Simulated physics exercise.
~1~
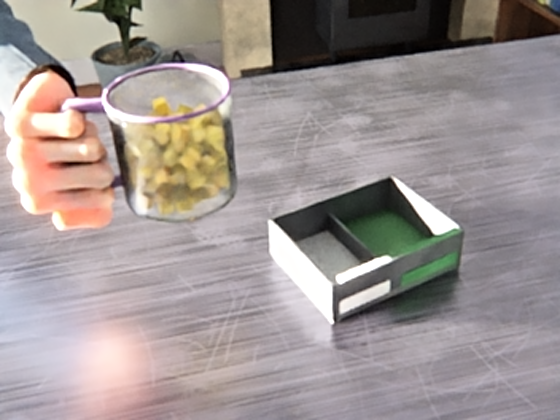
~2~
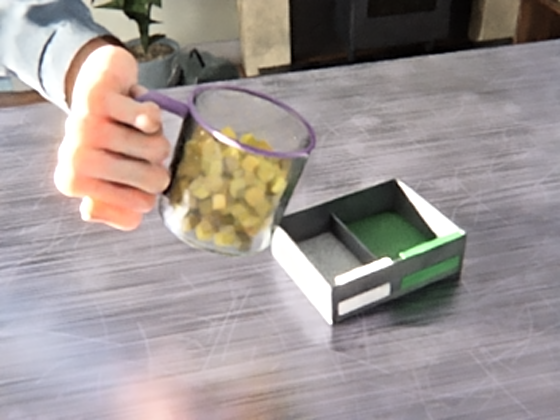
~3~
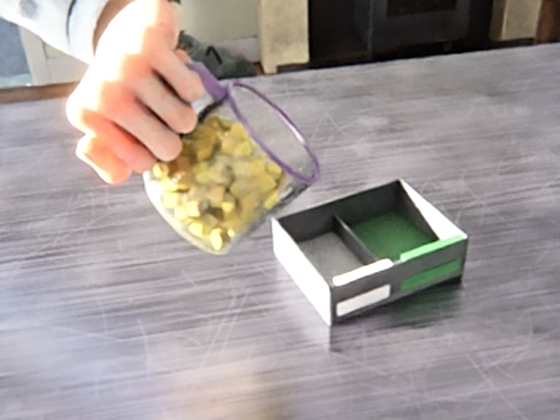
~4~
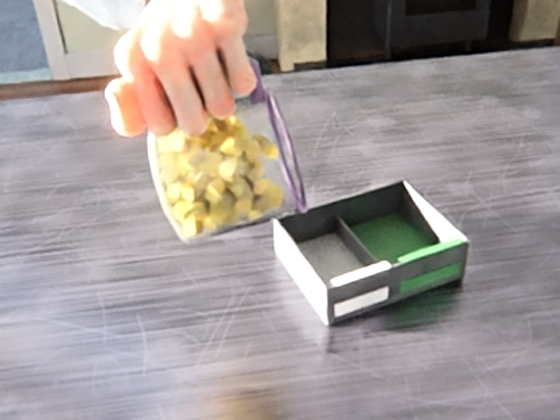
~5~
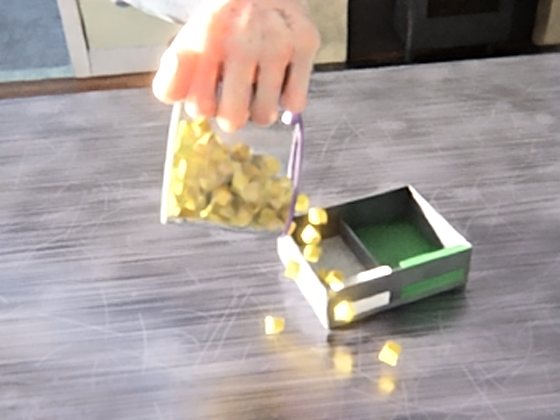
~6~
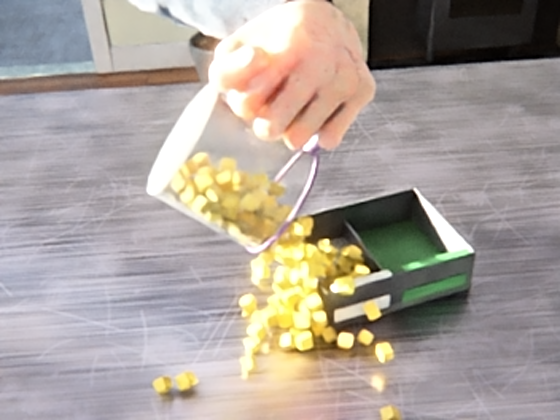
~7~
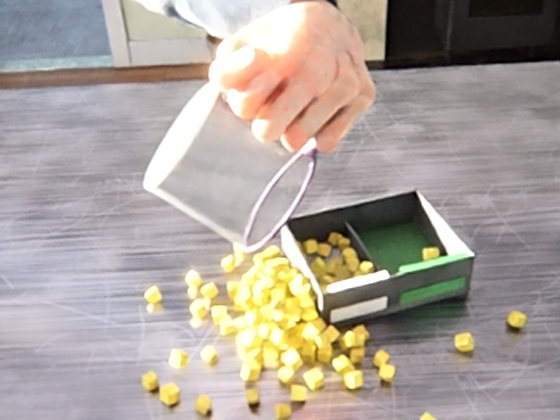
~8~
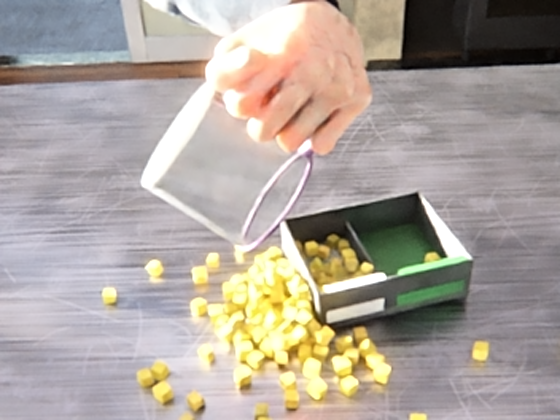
Yellow cubes spilled across a grey table as a hand tipped a clear, purple-rimmed cup beside a small two-part box. Some landed in the white section, but most piled up outside in front, leaving the cup empty and the green section practically bare.
